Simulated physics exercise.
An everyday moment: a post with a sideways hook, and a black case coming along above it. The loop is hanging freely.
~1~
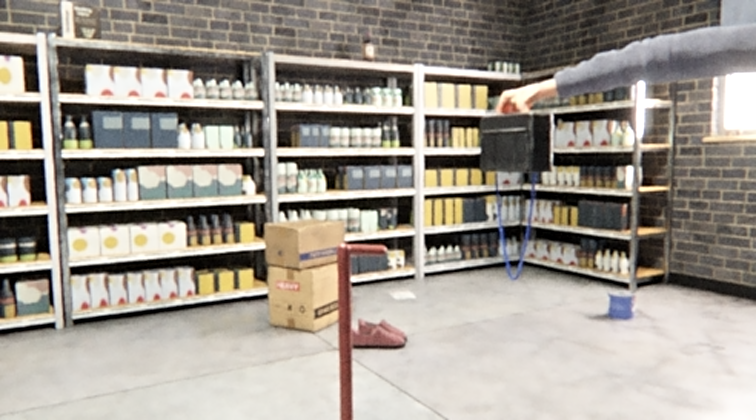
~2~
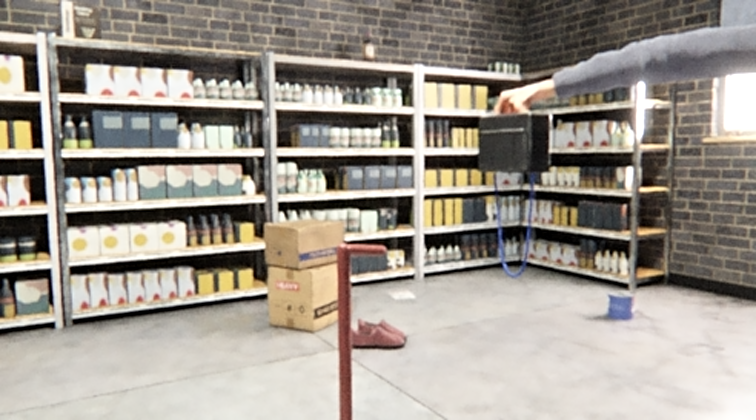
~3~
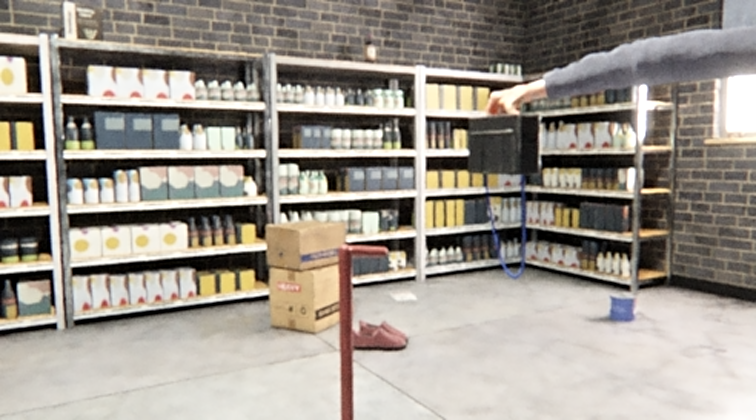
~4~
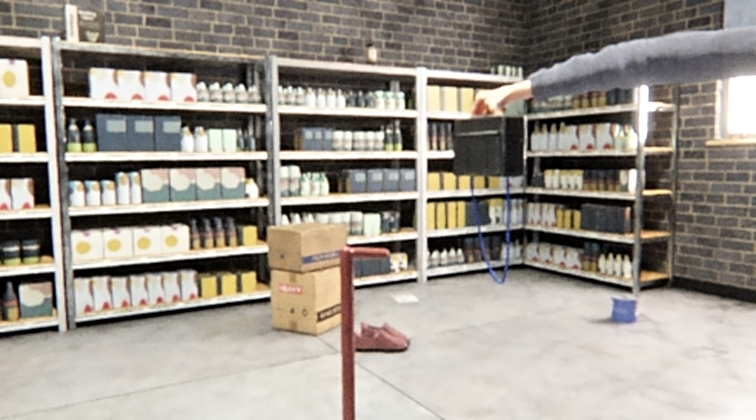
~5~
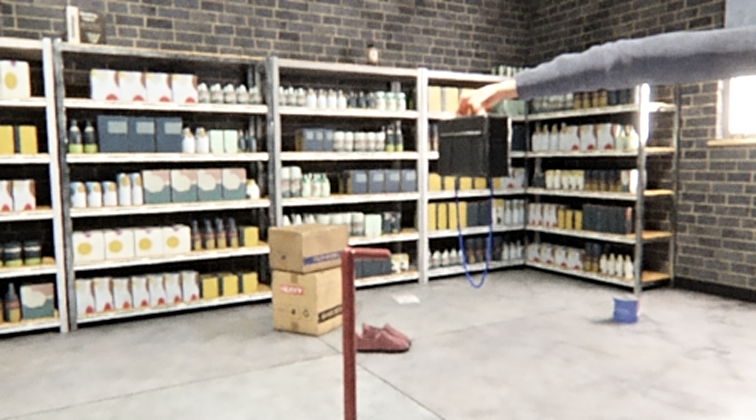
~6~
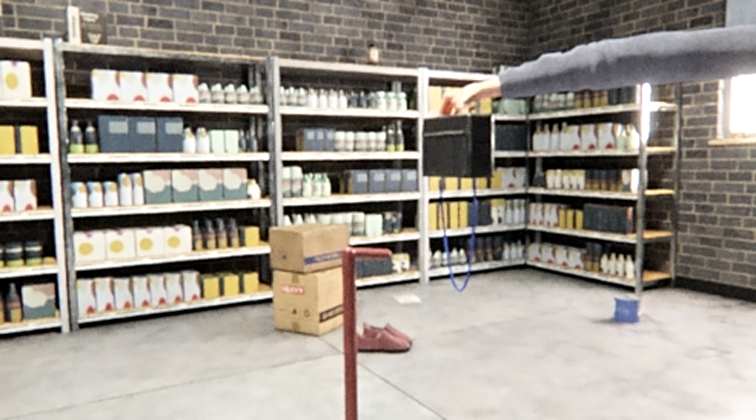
An outstretched arm in a grey sleeve carried a black case slowly leftward past storeroom shelves, a blue loop dangling beneath it, while the red post with a sideways hook stayed still in front.
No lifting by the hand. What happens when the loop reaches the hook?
It is pulled up short.
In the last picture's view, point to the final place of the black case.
(254, 147).
Then, 0.94 s past the final frame, case over the post near (375, 146).
Then, 1.80 s past the final frame, case past the post near (287, 146).
When it is over, case past the post near (254, 146); loop tight round the post, hand stopped. The black case is jerked back by its loop.
